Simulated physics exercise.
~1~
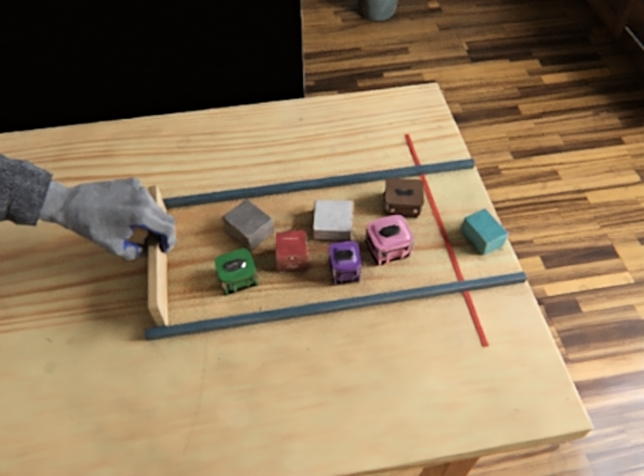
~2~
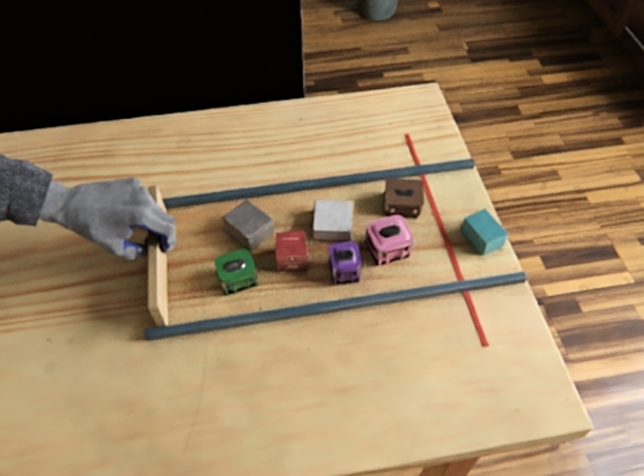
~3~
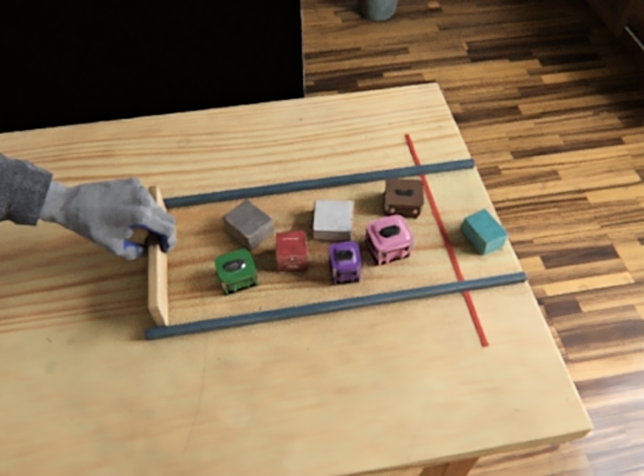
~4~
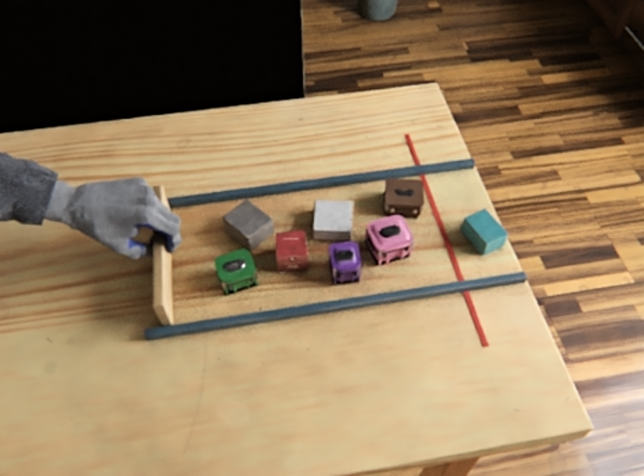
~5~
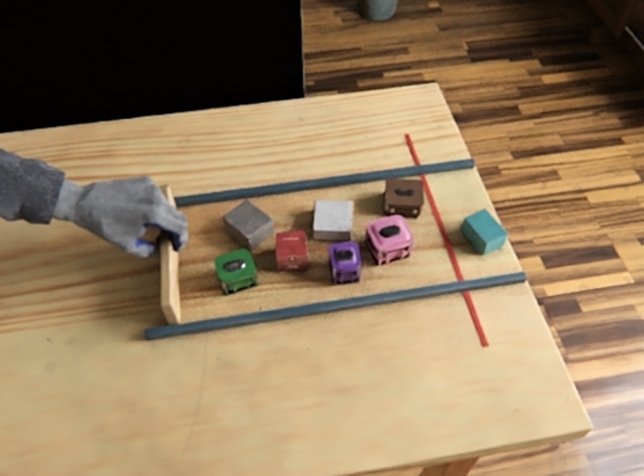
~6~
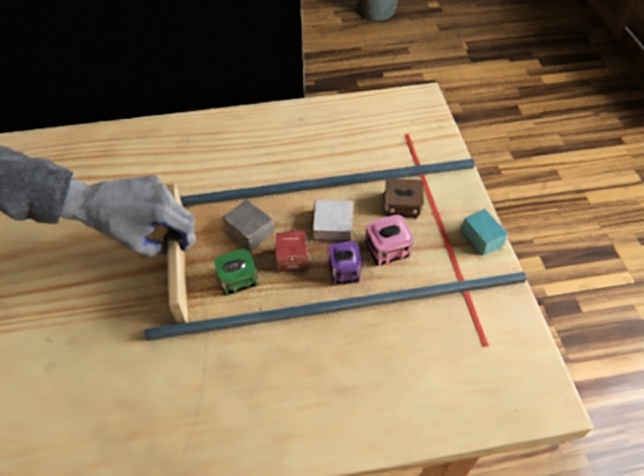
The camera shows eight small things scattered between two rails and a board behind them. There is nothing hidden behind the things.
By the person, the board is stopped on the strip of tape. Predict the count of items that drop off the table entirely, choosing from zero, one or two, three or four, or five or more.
The push is going to clear three or four off the end.
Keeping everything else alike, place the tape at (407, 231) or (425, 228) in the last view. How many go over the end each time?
It comes to 1, then 3.
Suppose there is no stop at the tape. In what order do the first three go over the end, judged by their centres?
Taking them earliest first, it's the turquoise block, the brown case and the pink case.
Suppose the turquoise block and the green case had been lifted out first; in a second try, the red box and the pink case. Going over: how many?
Well, the first time you'd get 1, and the next time 2.
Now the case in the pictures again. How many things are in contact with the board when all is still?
My count gives 3.
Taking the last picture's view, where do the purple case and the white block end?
Listed in order, first is (476, 263) and the other is (484, 198).
A little later, none off yet; turquoise block at rest near (484, 232); brown case at rest near (403, 199); pink case at rest near (395, 240).
When it is over, the number that fall off is three or four; down, pink case, brown case and turquoise block.
